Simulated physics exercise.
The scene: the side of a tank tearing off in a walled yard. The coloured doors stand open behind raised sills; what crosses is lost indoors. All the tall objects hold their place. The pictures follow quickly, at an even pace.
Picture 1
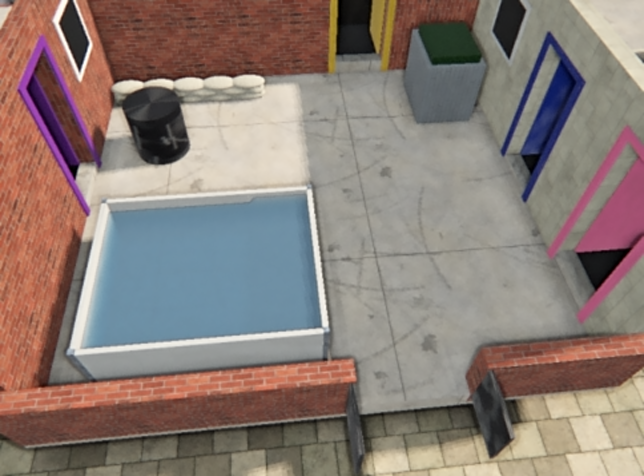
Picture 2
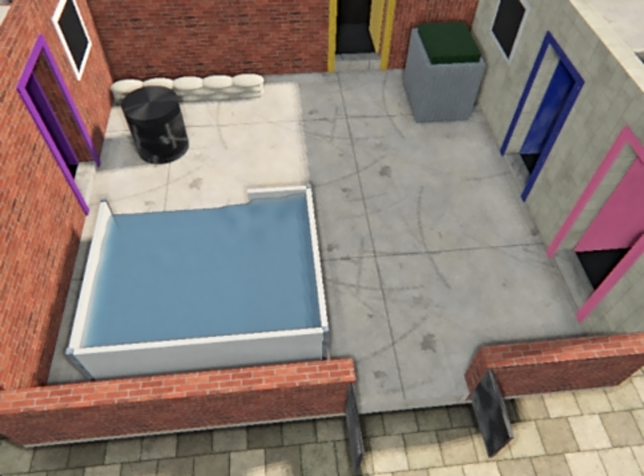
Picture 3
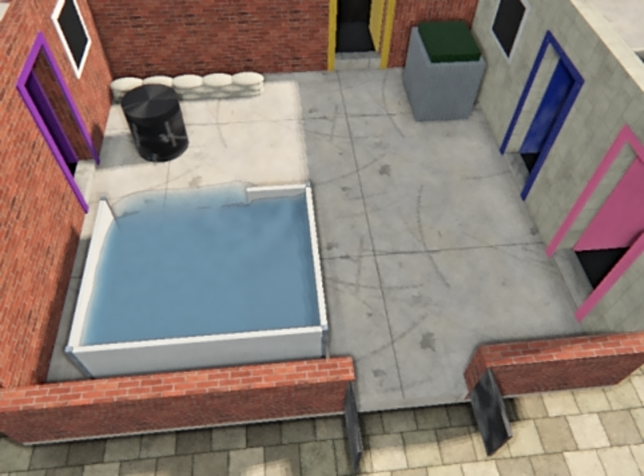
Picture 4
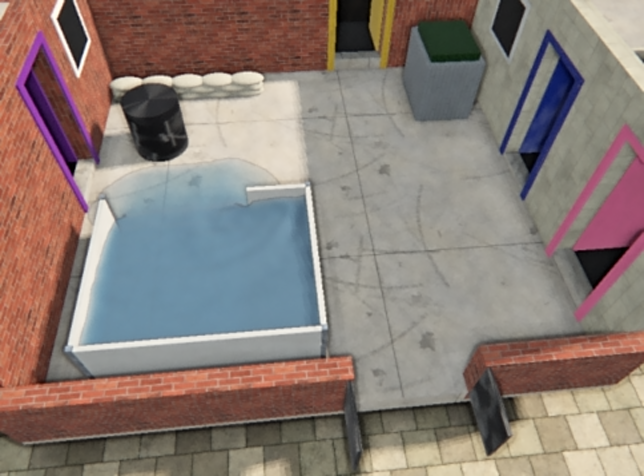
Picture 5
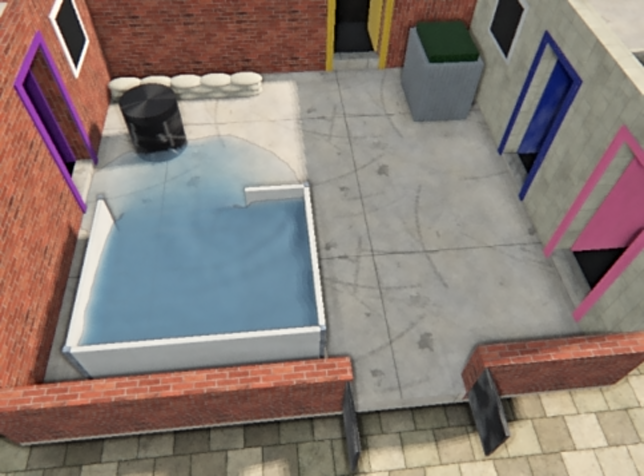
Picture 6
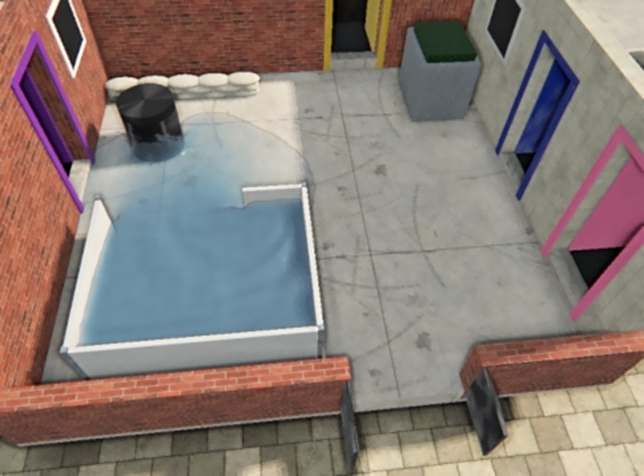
The footage shows a walled yard with a white-sided tank of still water, until part of its far side opens and water pours out, spreading across the concrete to the black barrel while the coloured doorways and other objects stay put.
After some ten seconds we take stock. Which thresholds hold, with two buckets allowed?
In the end: The yellow door admits no more than that; the purple door lets in a lot; the pink door admits no more than that; the blue door lets in a lot.
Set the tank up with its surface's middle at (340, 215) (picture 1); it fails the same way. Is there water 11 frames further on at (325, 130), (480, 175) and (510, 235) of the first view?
As listed: Wet, no water, dry.
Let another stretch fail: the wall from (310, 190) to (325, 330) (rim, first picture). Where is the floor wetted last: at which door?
I say the purple door.
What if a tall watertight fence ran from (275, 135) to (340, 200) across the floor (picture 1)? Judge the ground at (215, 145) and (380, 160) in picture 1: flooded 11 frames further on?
As listed: Under water, free of water.
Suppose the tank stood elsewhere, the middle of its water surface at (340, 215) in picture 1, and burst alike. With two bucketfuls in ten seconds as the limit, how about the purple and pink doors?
The purple door holds, the pink door holds.
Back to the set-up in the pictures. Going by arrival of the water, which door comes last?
I say the pink-painted one.
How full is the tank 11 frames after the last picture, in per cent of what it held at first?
I make it 48 per cent.
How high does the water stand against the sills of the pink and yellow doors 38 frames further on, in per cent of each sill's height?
In turn 40 and 80 per cent.
A moment on, water covers 30 % of the floor; the yellow door not reached, the purple door wet at the sill, nothing in, the pink door not reached, the blue door not reached.
Next, water covers 35 % of the floor; the yellow door wet at the sill, nothing in, the purple door over two buckets in, the pink door not reached, the blue door not reached.
Then, water covers 50 % of the floor; the yellow door wet at the sill, nothing in, the purple door far over two buckets in, the pink door not reached, the blue door not reached.
Later, water covers 85 % of the floor; the yellow door wet at the sill, nothing in, the purple door far over two buckets in, the pink door wet at the sill, nothing in, the blue door under two buckets in.
In the end, water covers 95 % of the floor; the yellow door wet at the sill, nothing in, the purple door far over two buckets in, the pink door wet at the sill, nothing in, the blue door over two buckets in.
